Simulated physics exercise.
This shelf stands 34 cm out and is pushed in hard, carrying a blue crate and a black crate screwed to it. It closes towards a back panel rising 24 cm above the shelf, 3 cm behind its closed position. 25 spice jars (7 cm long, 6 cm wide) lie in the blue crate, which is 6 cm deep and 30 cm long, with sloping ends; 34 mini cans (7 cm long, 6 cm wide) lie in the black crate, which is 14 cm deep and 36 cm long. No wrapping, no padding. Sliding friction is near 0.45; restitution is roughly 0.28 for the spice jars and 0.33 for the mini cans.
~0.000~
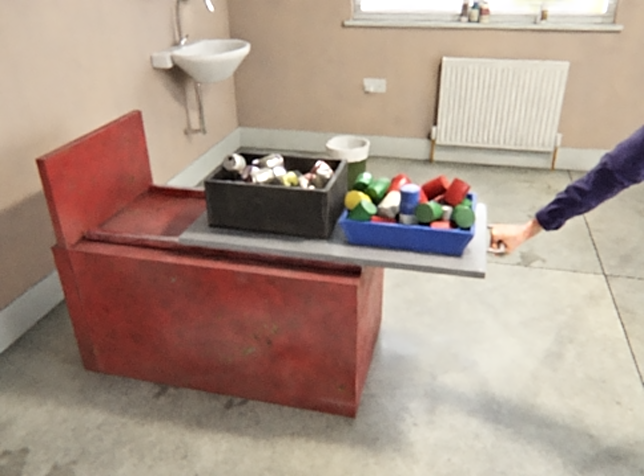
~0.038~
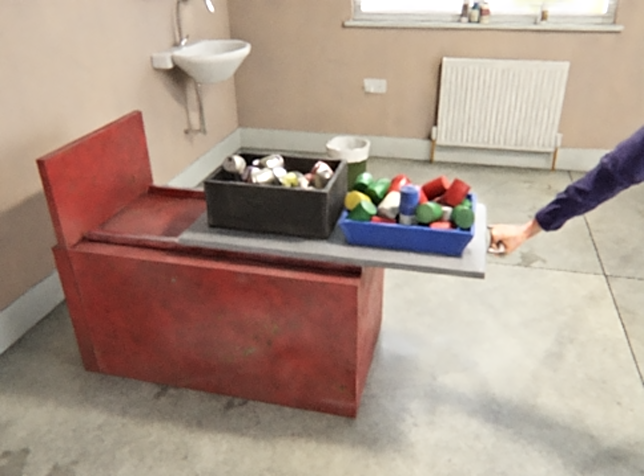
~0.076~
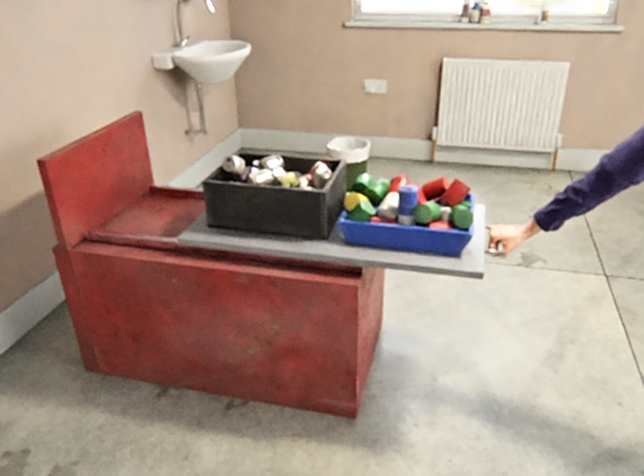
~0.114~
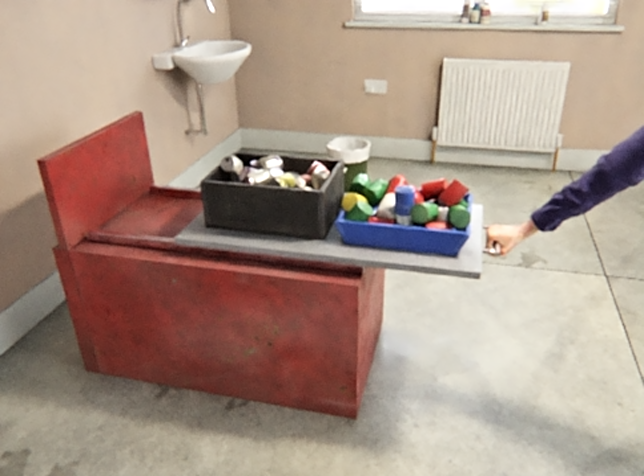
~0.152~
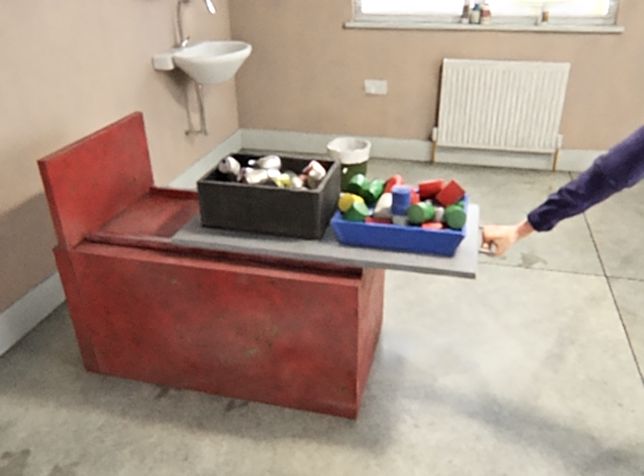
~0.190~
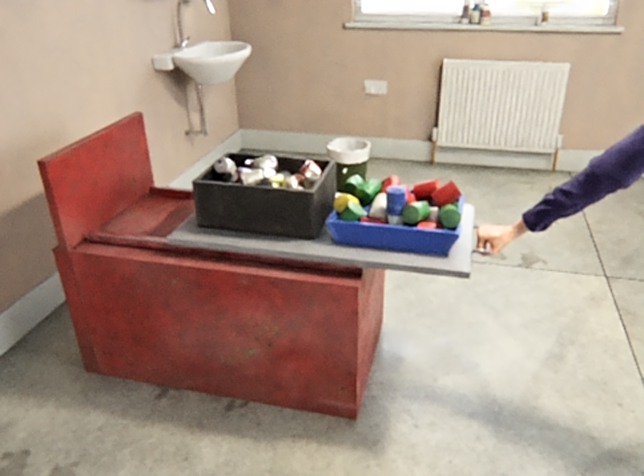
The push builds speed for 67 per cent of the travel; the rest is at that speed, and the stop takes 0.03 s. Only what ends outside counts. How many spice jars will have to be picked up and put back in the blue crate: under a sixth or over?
It sheds fewer than one in six of them.
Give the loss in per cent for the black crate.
Black crate 0 per cent.
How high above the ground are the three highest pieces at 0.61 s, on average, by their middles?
About 72 cm.
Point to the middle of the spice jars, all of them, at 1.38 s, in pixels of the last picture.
Around (296, 206).
After 0.53 s, the shelf hits its stop.
After 0.61 s, blue crate 25 in, 0 out and black crate 34 in, 0 out.
After 0.73 s, blue crate 25 in, 0 out and black crate 34 in, 0 out.
After 0.95 s, blue crate 23 in, 2 out and black crate 34 in, 0 out.
Outcome (at 1.38 s), blue crate 23 in, 2 out and black crate 34 in, 0 out. Asked share, 2 of 25, 8 per cent.
